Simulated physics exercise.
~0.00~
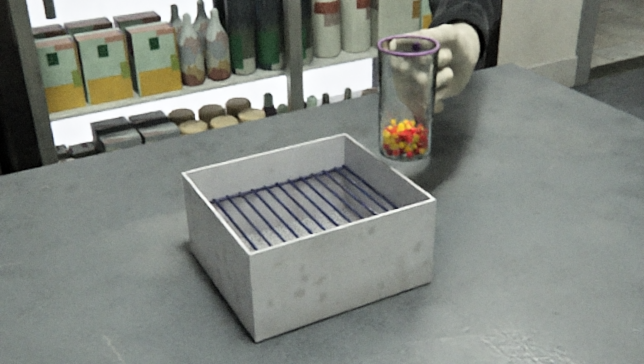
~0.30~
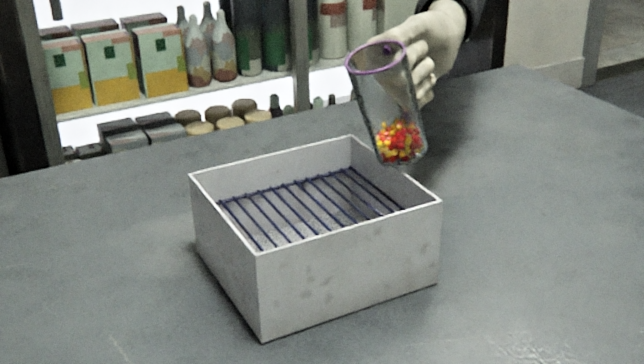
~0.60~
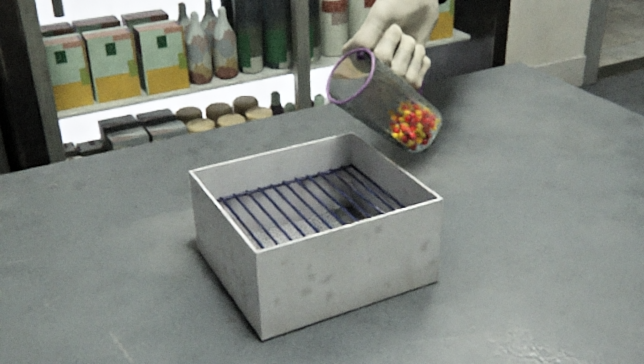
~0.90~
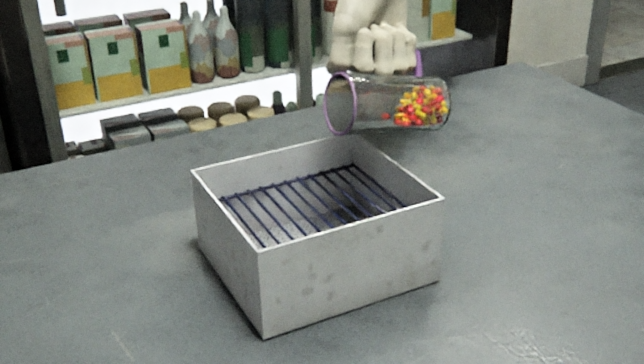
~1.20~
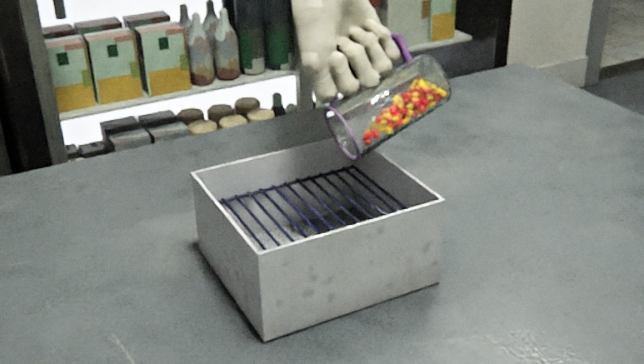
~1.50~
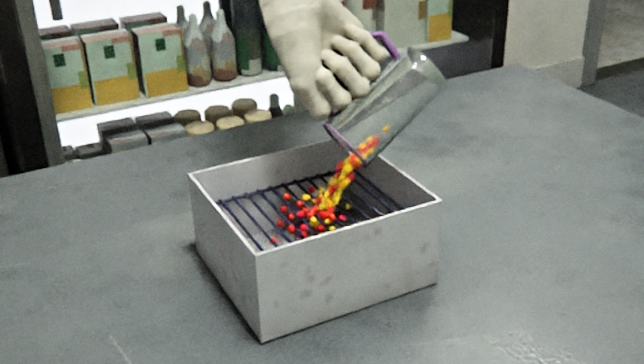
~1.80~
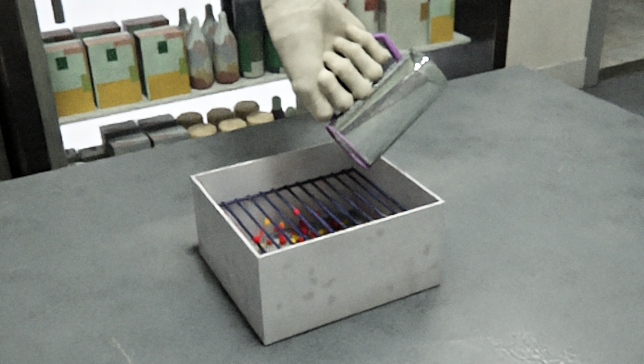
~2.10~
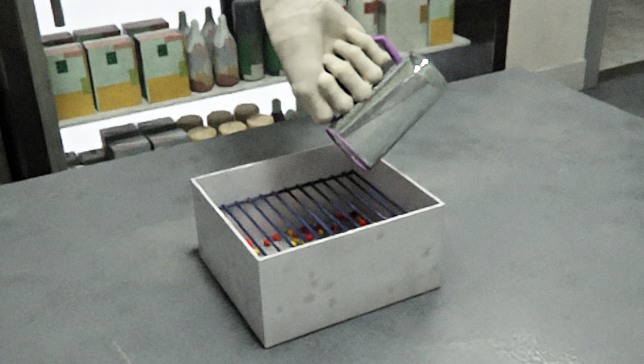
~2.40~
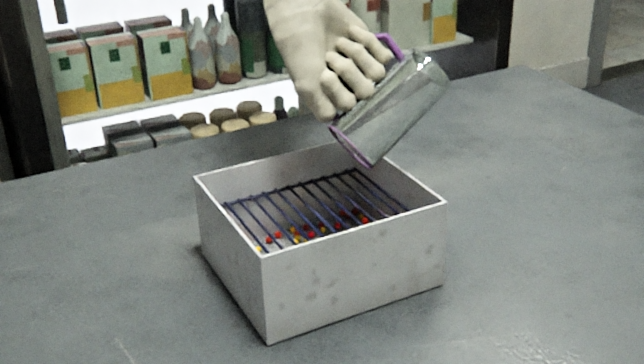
On a grey tabletop, a pale-gloved hand tipping red and yellow bits from a clear cup, all falling through a box's rack.
